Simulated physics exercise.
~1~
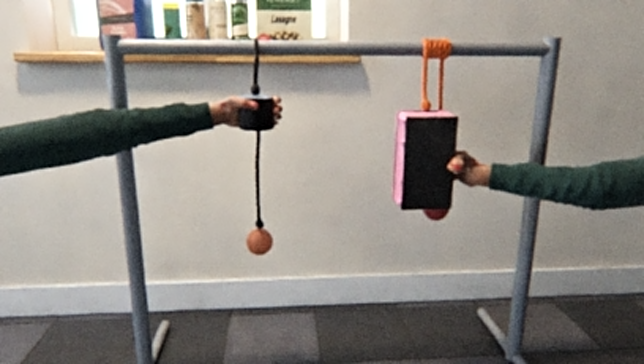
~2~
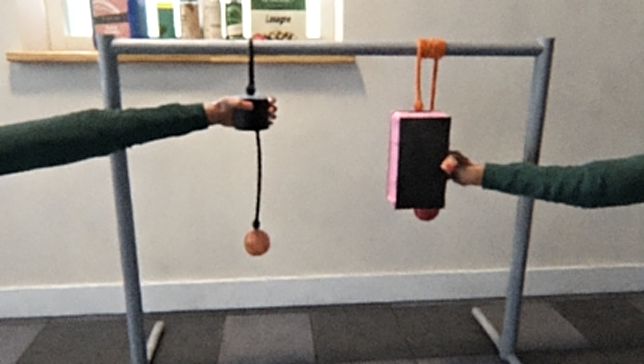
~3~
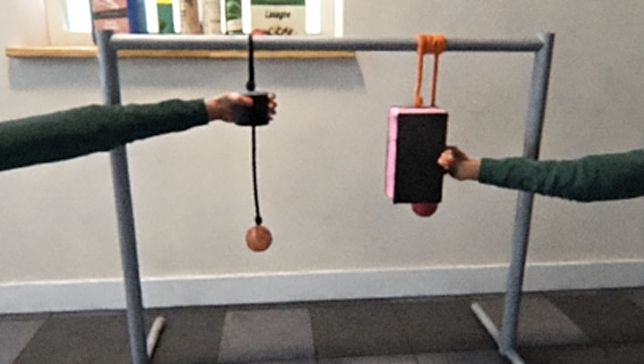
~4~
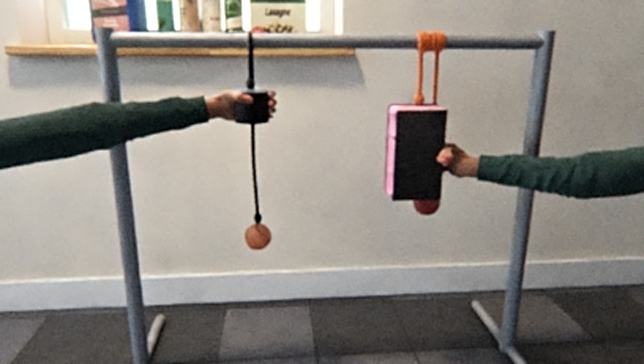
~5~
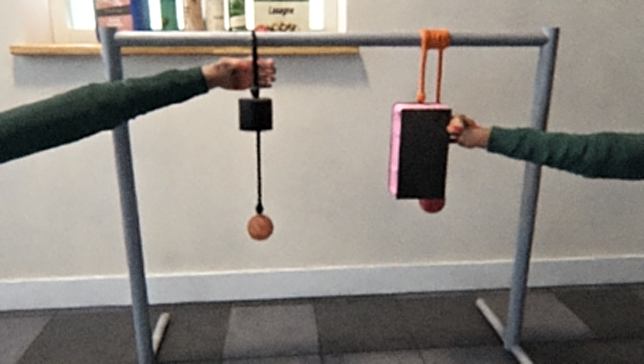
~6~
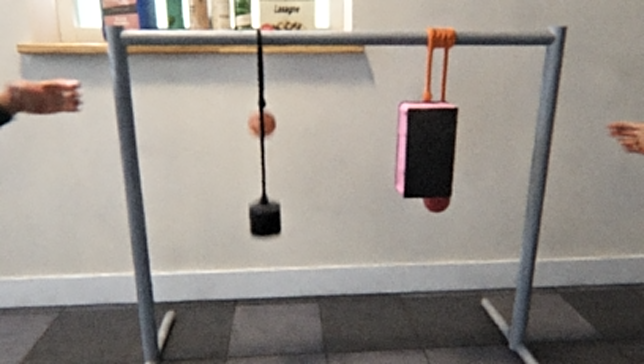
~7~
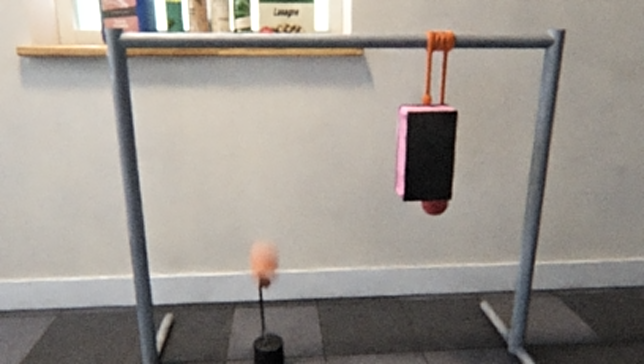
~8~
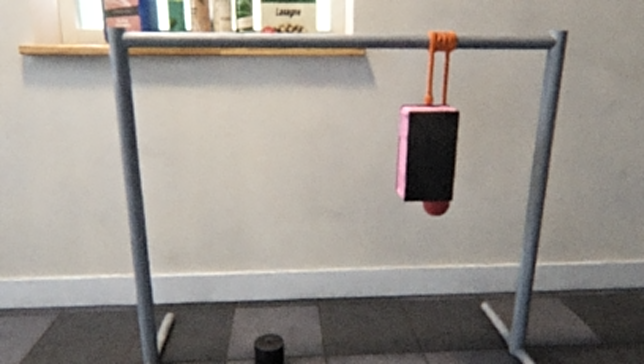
Hands releasing a black cylinder and a pink case hung from a rail, the cylinder dropping to the floor, the case staying hanging.
